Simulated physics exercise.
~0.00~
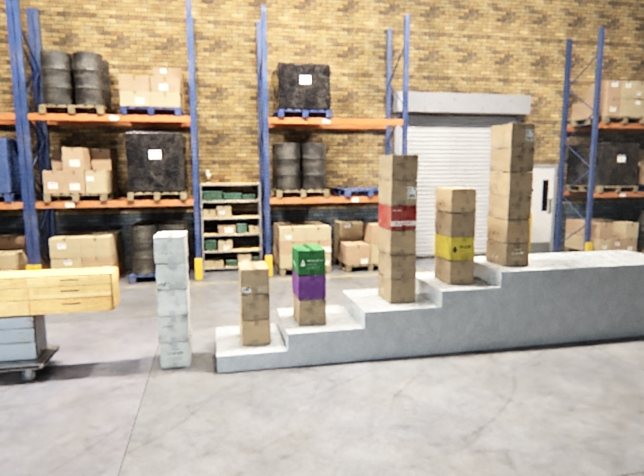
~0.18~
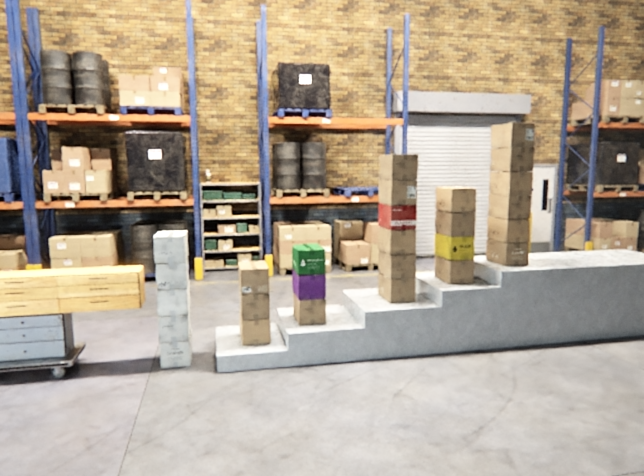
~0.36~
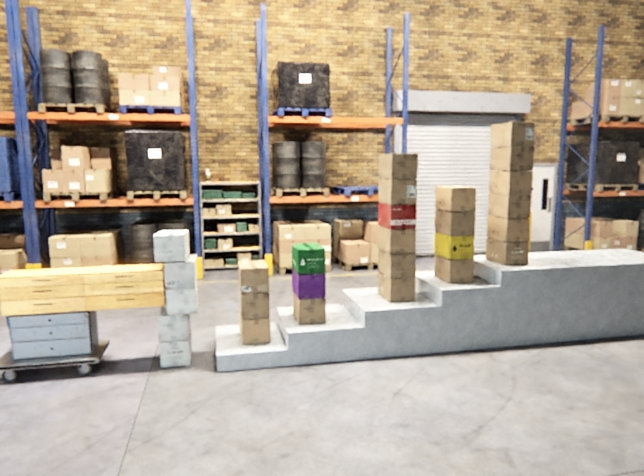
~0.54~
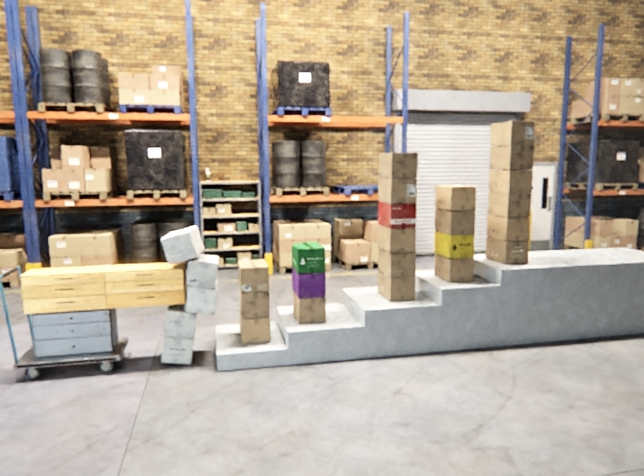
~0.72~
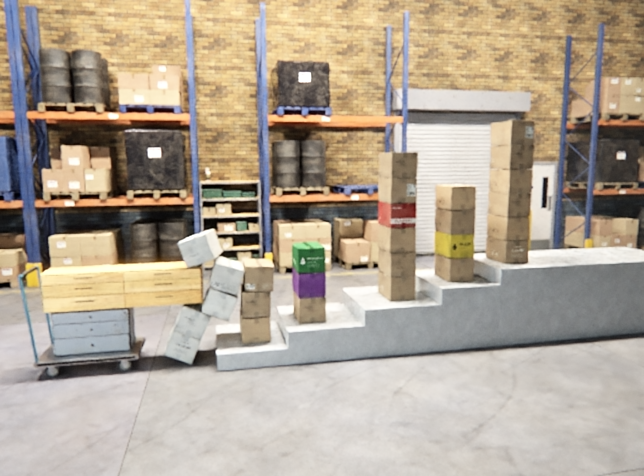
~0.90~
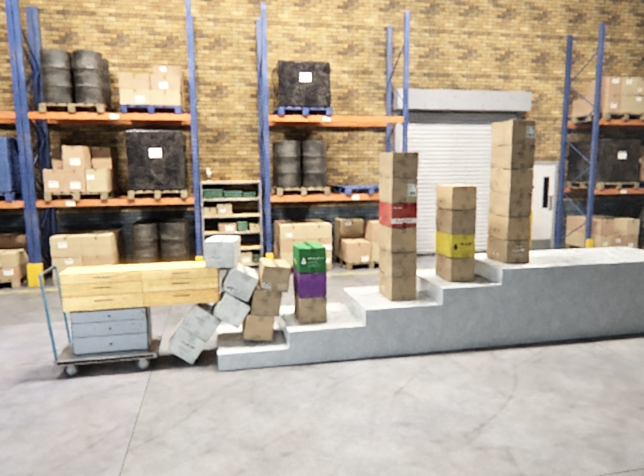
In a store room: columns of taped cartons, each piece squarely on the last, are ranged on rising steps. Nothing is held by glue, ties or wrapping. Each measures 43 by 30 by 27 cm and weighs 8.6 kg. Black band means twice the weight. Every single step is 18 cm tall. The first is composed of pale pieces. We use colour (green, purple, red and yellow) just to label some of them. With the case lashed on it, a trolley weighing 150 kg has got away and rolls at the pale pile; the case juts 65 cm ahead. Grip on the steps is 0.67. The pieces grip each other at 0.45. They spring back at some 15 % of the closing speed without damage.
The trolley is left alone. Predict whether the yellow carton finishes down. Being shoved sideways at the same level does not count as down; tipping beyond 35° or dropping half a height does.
Prediction: It does not.
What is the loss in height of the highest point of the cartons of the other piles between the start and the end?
About 0 cm.
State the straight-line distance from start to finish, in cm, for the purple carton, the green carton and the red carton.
About: Purple 40, green 80, red 0.
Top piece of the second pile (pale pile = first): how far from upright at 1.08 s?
20° from upright.
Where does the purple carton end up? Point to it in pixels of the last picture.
Around (341, 290).
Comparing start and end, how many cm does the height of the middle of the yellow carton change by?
Lower by close to 0 cm.
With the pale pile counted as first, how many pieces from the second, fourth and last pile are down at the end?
Tally - second: 0; fourth: 0; last: 0.
By 0.96 s, 4 of the pale pile down; none of the 22 other cartons down, 3 disturbed; yellow carton unmoved.
By 1.08 s, 4 of the pale pile down; none of the 22 other cartons down, 5 disturbed; yellow carton unmoved; purple carton moved 43 mm.
By 1.32 s, 5 of the pale pile down; none of the 22 other cartons down, 6 disturbed; yellow carton unmoved; green carton tilted 15°.
By 1.68 s, 5 of the pale pile down; 2 of the 22 other cartons down; yellow carton unmoved; purple carton tilted 63°, 9 cm lower.
When it is over (2.4 s), 5 of the pale pile down; 2 of the 22 other cartons down; yellow carton unmoved; green carton on its side; purple carton tilted 67°, 13 cm lower. In pixels of the last frame, middles, yellow carton near (455, 243), green carton near (374, 285).
